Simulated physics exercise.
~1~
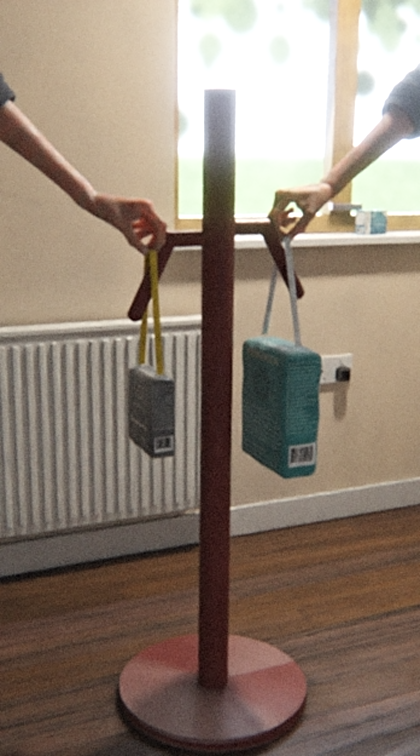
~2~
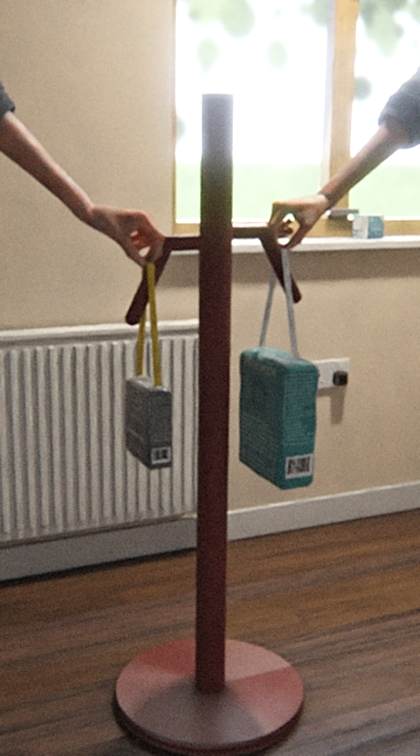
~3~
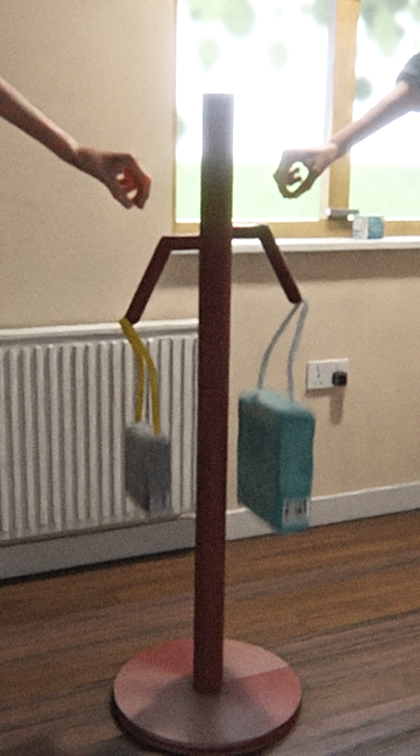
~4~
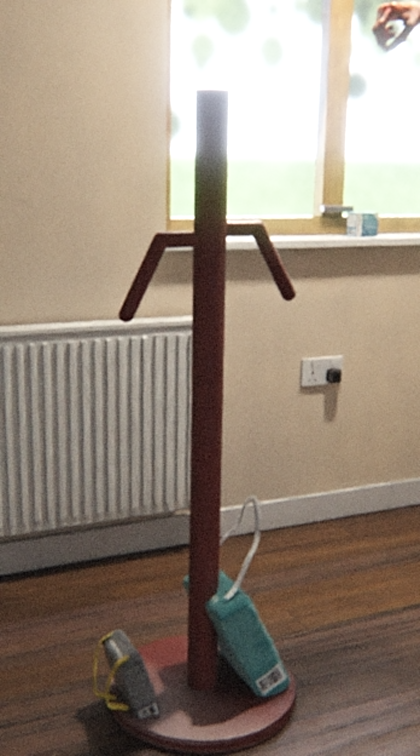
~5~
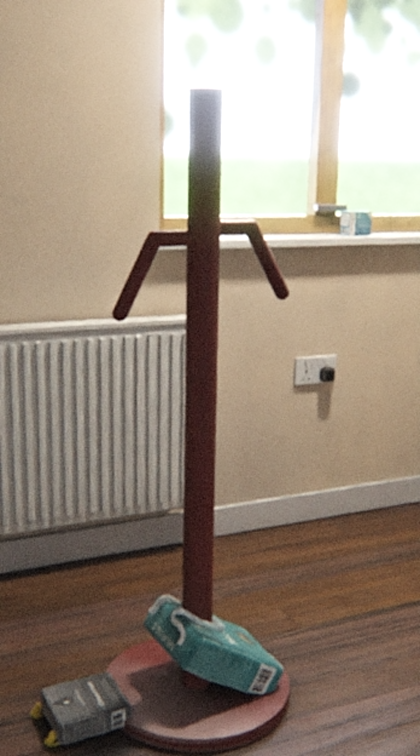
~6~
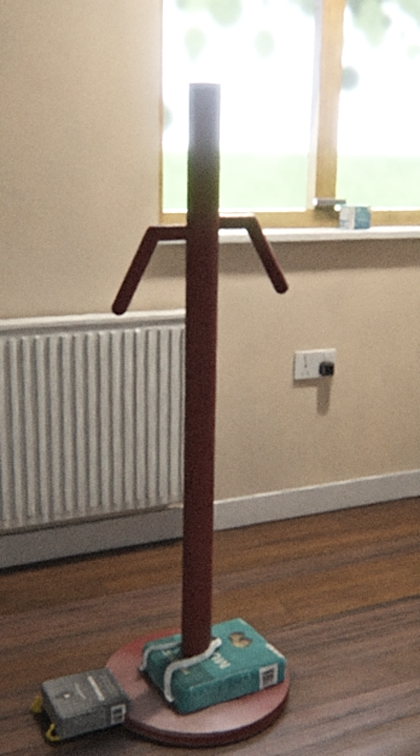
Two hands releasing a grey pouch and a turquoise bag from a post's sloping pegs, both sliding off and dropping to the floor.
